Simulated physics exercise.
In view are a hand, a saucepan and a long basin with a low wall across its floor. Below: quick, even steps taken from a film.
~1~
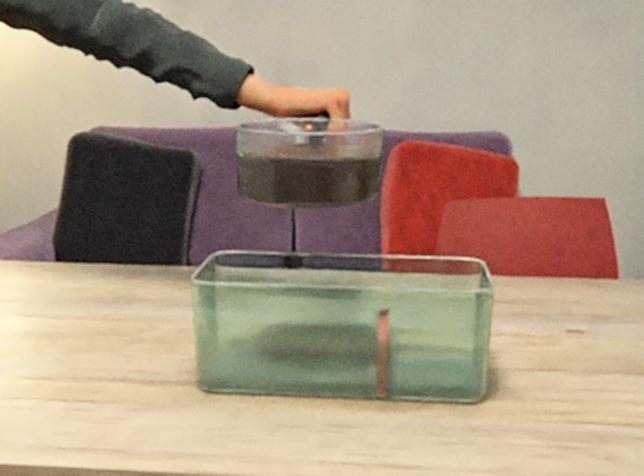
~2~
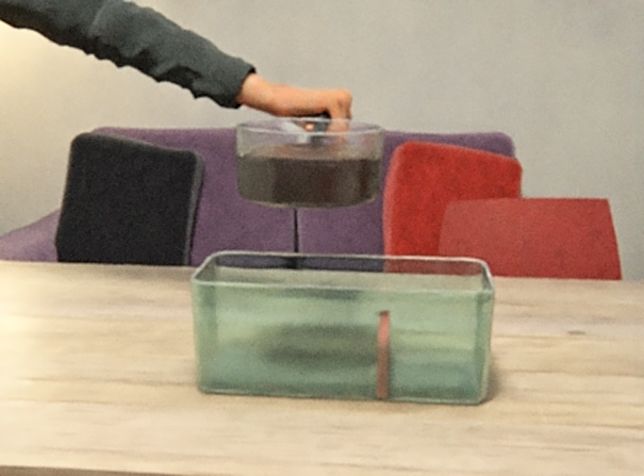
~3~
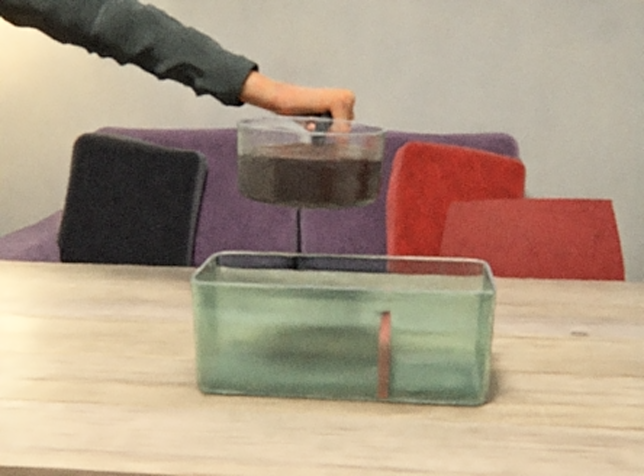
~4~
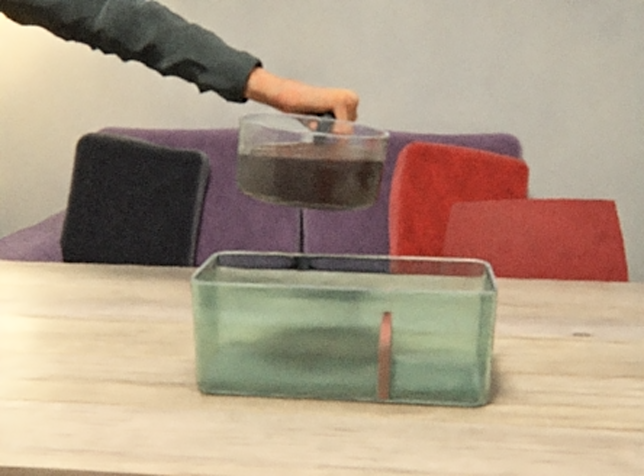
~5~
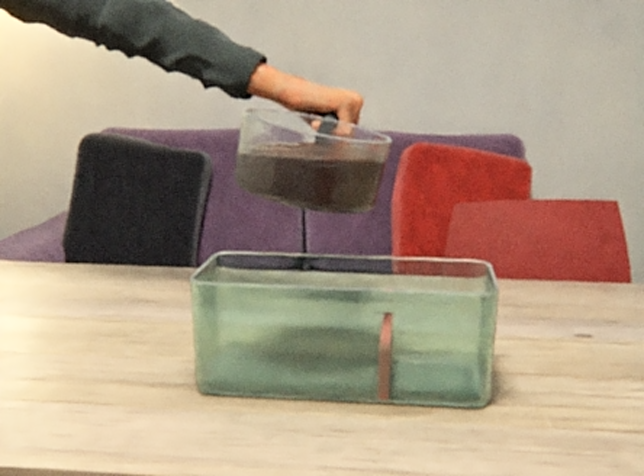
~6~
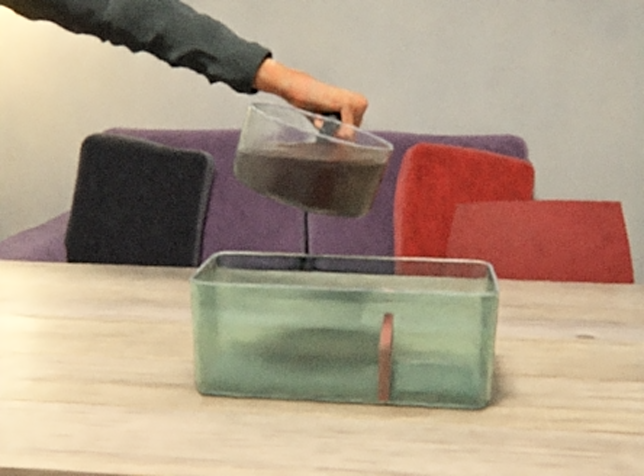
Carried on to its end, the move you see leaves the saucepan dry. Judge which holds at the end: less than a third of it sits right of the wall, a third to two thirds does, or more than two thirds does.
More than two thirds sits right of the wall.
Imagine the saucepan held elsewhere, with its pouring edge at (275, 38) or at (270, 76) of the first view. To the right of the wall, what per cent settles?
The first start yields 5 per cent, the second 5 per cent.
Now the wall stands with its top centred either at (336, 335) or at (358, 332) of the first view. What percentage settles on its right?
Roughly 95 % and then 90 %.
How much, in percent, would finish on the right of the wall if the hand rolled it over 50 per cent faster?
About 70 per cent.
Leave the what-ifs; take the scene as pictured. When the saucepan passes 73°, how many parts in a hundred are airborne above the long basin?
Around 35 %.
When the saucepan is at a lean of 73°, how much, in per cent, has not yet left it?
It keeps around 55 per cent at that angle.
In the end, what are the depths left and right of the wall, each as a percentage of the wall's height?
I'd say close to 10 per cent on the left side and 90 on the right.
A moment on, the saucepan is tipped part way and 55 per cent is still to pour, 0 is left of the wall and 12 right of it.
Next, the saucepan is tipped on its side and 14 per cent is still to pour, 6 is left of the wall and 71 right of it.
Then the saucepan is tipped on its side and 2 per cent is still to pour, 13 is left of the wall and 82 right of it.
Later the saucepan is tipped on its side and 0 per cent is still to pour, 16 is left of the wall and 83 right of it.
In the end 16 per cent lies left of the wall, 83 right of it and 1 outside.
